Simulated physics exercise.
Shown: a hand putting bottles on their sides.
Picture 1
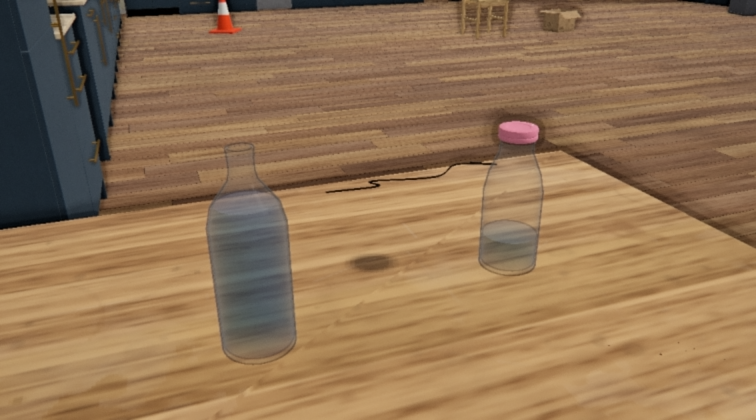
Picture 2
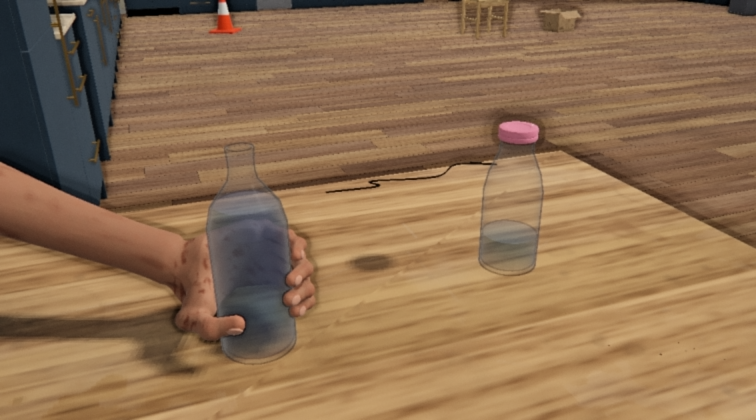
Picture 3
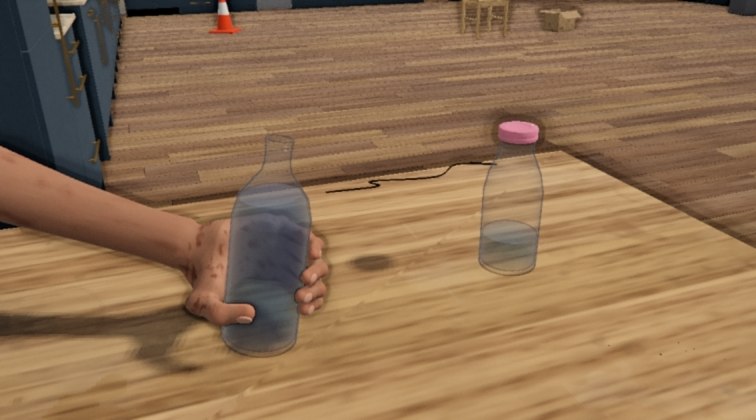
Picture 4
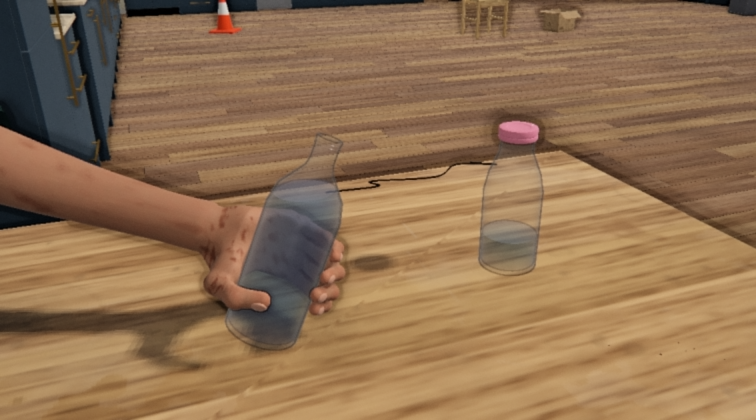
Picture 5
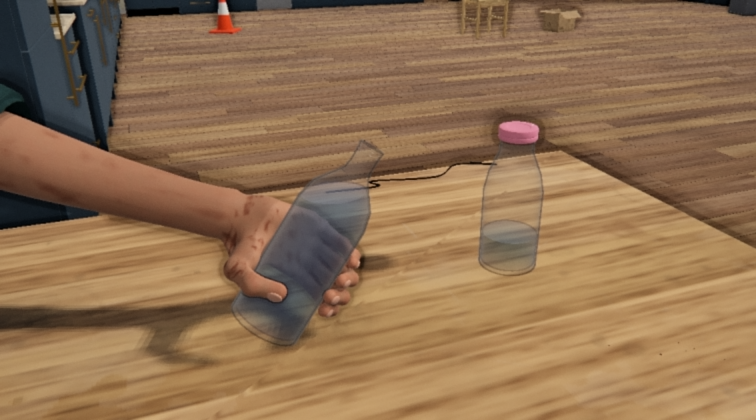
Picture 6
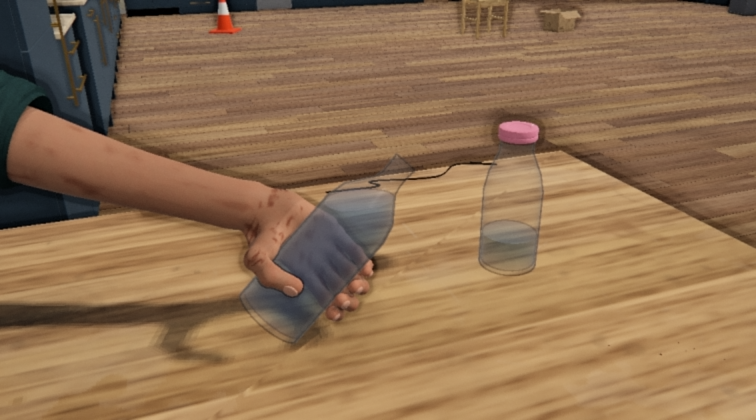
A hand reaches in from the left and grips the open, mostly full clear bottle standing on a wooden table. It shifts the bottle slightly right and tilts it steadily rightward until it leans at a steep slant, while the pink-capped bottle on the right, holding a little liquid, stays upright and still.
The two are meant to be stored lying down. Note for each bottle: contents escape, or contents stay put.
Left - contents escape; right - contents stay put.
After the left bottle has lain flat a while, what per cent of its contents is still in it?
Residual share: About 35 per cent.
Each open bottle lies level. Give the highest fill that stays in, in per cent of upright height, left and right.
Around 26 percent for the first, 14 percent for the second.
A moment on, the left bottle is nearly down; left bottle, a puddle at its mouth.
Further on, the left bottle lies flat; left bottle, a puddle at its mouth.
When it is over, both lie flat; left bottle, a puddle at its mouth; right bottle, all still inside.
